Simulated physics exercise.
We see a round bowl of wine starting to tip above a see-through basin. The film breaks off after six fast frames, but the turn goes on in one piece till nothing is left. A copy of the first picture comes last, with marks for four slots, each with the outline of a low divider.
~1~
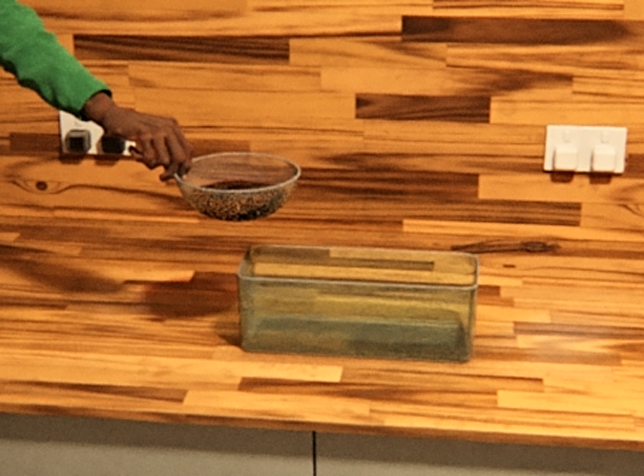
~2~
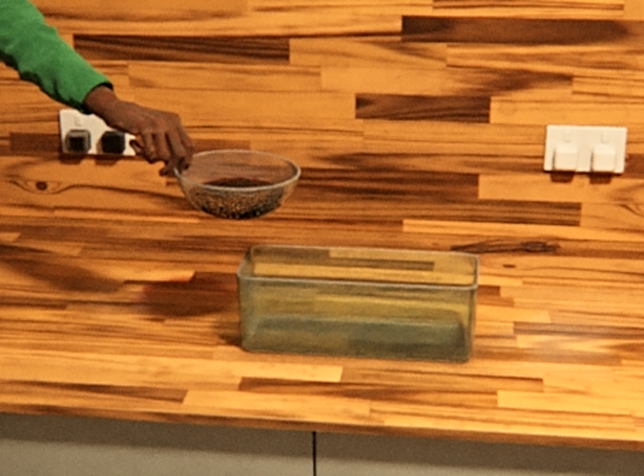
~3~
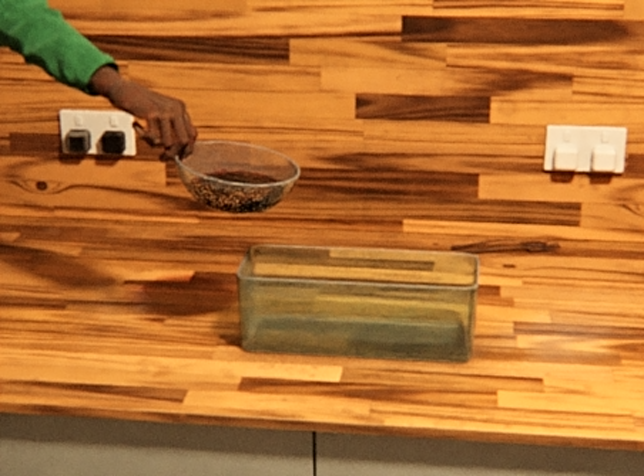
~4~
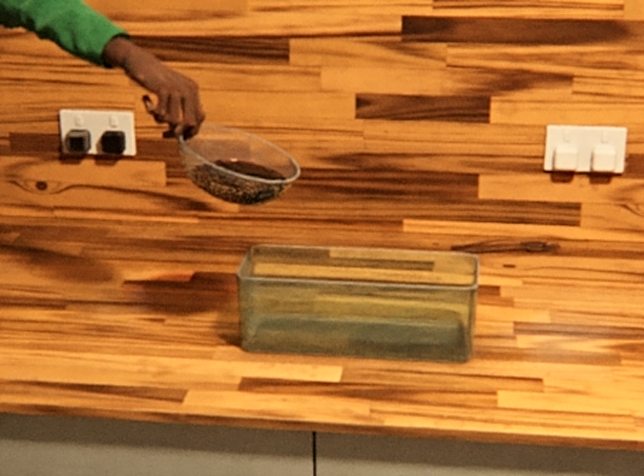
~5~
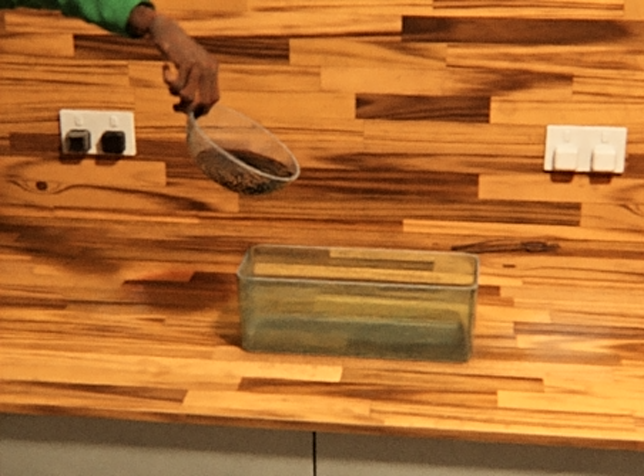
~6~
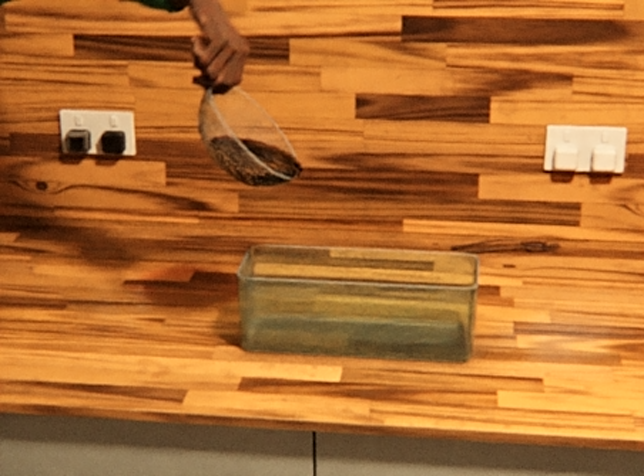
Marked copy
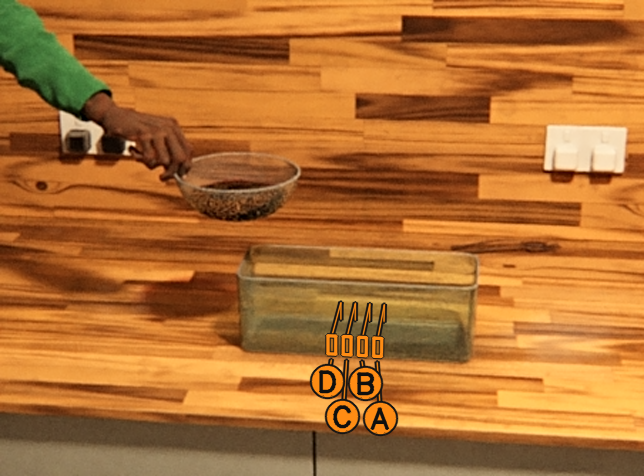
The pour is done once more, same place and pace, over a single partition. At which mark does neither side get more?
Choose A.
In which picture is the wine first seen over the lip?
In picture 6.
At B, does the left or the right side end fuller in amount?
More ends on the right.
On the marked copy, A at (377, 362); B at (361, 361); C at (346, 360); D at (331, 359).
Choosing A, about 48 % ends left of the wall and 47 % right of it; 5 % is lost outside.
Choosing B, about 28 % ends left of the wall and 69 % right of it; 3 % is lost outside.
Choosing C, about 22 % ends left of the wall and 74 % right of it; 4 % is lost outside.
Choosing D, about 18 % ends left of the wall and 79 % right of it; 4 % is lost outside.
